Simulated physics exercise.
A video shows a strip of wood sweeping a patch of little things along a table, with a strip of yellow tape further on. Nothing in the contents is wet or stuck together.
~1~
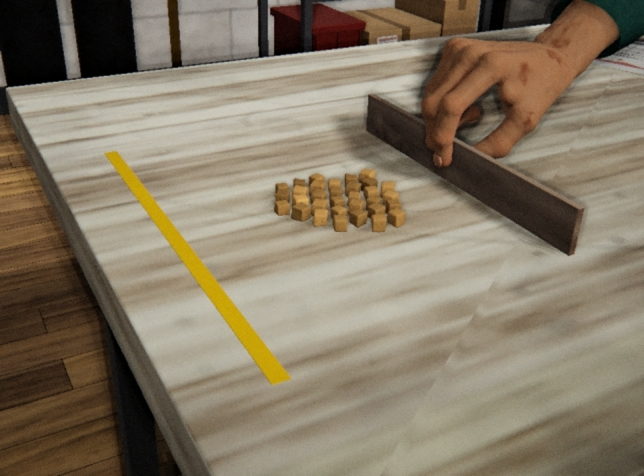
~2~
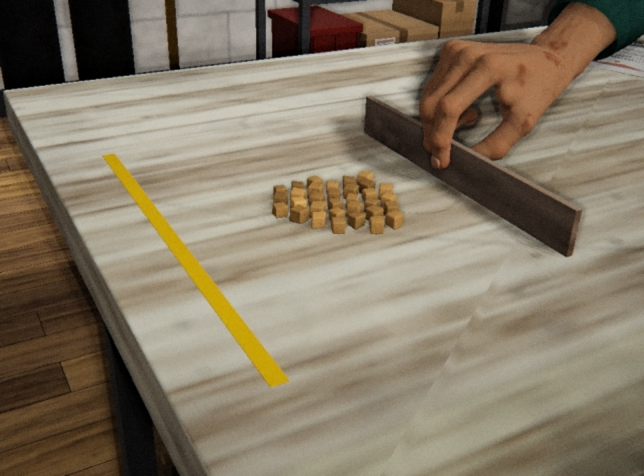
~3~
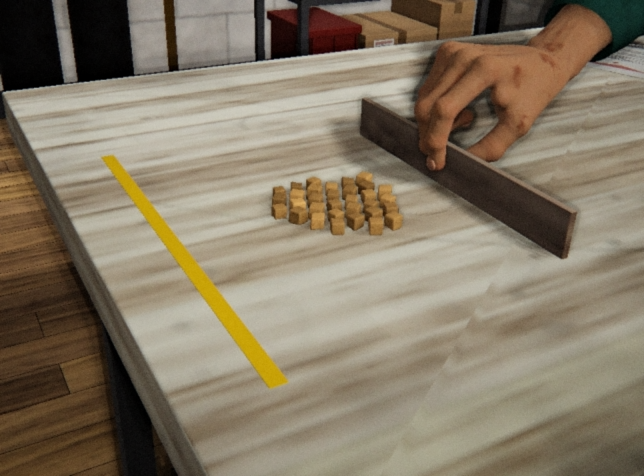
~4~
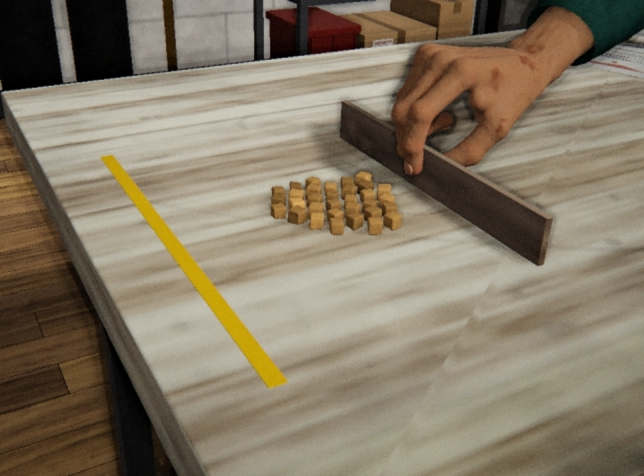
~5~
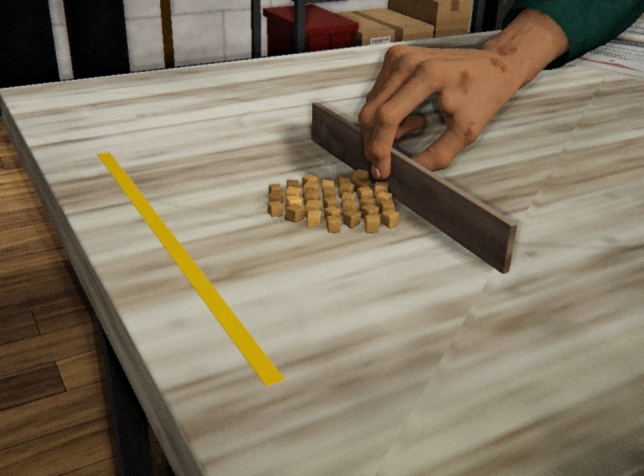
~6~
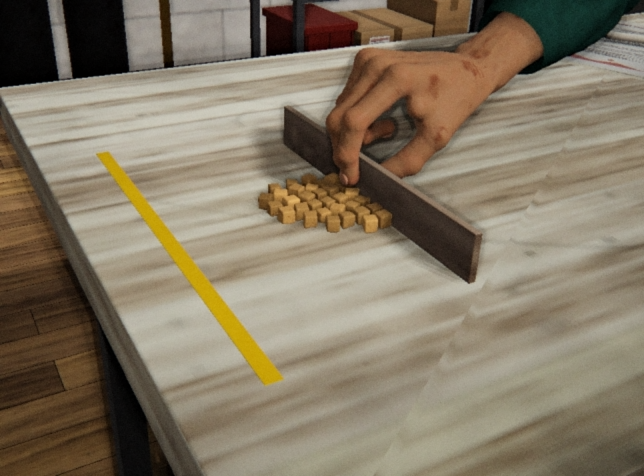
At first, a hand holds a dark strip of wood almost still on a streaked table, right of a patch of small wooden cubes, with yellow tape farther left. The hand then slides the strip leftward, closing the gap, until it presses the cubes closer together and nudges them slightly left.
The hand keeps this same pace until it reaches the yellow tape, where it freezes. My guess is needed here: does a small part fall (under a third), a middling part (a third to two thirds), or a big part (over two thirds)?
I would guess a small part, under a third.
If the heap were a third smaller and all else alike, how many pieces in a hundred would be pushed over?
About 0 %.
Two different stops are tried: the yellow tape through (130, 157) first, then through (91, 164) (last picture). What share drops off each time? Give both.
First stop: 0 per cent; second stop: 30 per cent.
Shortly afterwards, strip of wood still moving, near (263, 178); heap all on the table, its front near (189, 247).
Next, strip of wood stopped at the yellow tape; heap a little over the edge.
In the end, strip of wood stopped at the yellow tape; heap a little over the edge.
